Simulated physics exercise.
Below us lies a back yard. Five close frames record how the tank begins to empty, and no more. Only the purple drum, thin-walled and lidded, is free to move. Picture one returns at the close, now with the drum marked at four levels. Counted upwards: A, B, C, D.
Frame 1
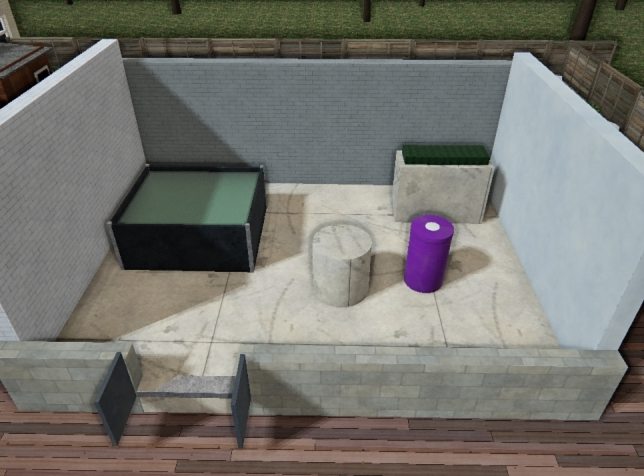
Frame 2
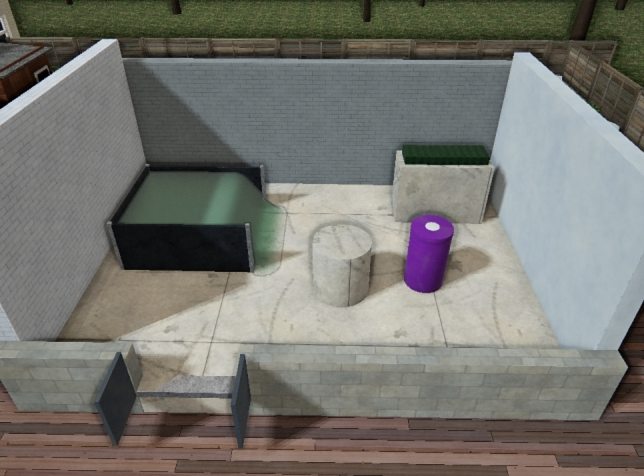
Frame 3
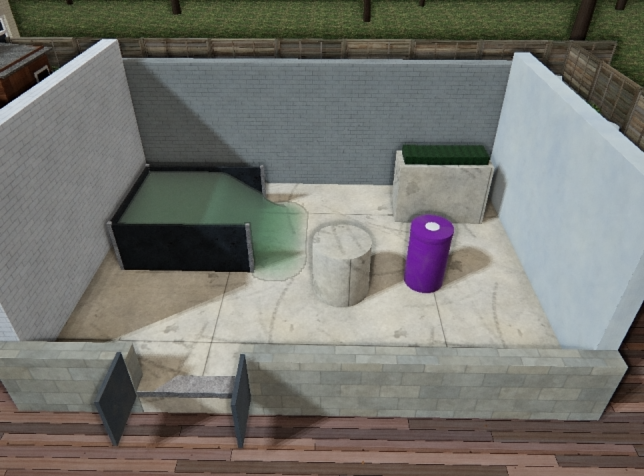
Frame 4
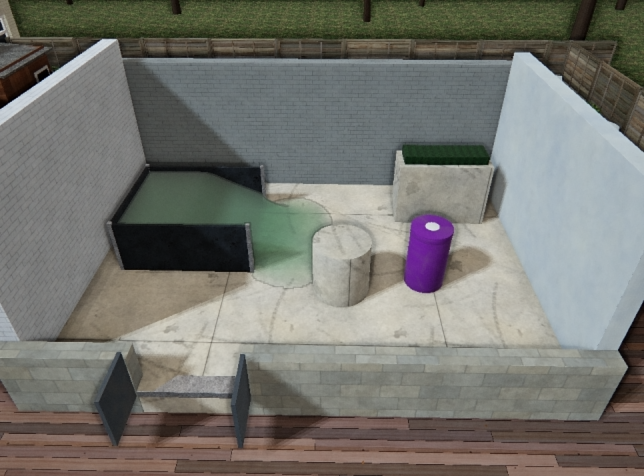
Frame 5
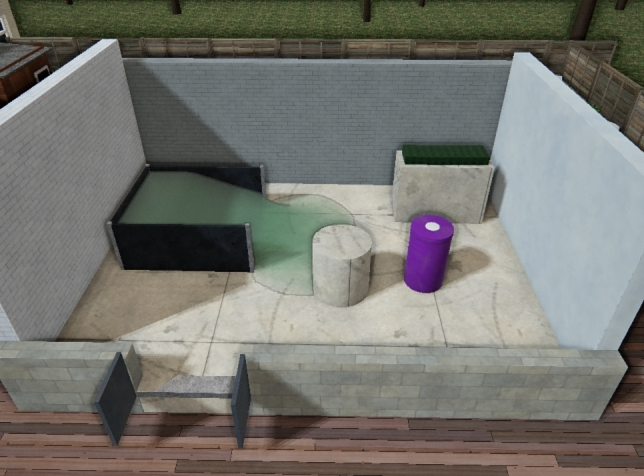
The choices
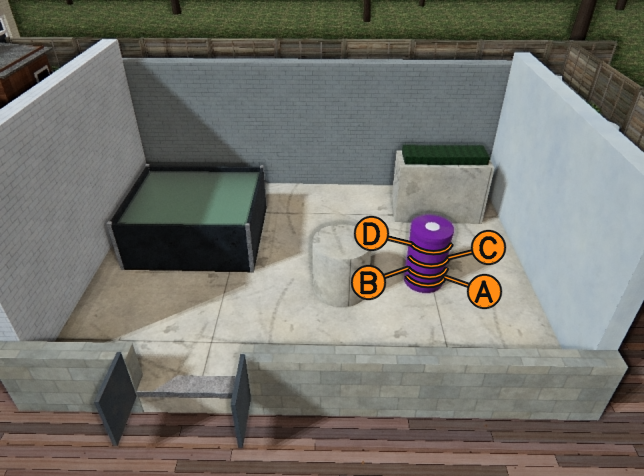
In the video, greenish water in a dark-sided tank at the left of a walled yard flows out through the tank's right side and spreads across the pale ground to a concrete cylinder, while the purple drum stays still.
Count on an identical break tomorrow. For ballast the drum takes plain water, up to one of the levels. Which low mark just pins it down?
The limit is B.
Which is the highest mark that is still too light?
A it is.
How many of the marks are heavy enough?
Three.
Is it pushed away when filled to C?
No, that is safe.
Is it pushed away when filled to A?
Yes, that goes wrong.
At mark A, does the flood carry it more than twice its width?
No.
On the marked copy, A at (427, 285); B at (429, 277); C at (431, 266); D at (433, 252); from the bottom up A, B, C, D.
If A is chosen, it is pushed about its own width away.
If B is chosen, it does not move.
If C is chosen, it does not move.
If D is chosen, it does not move.
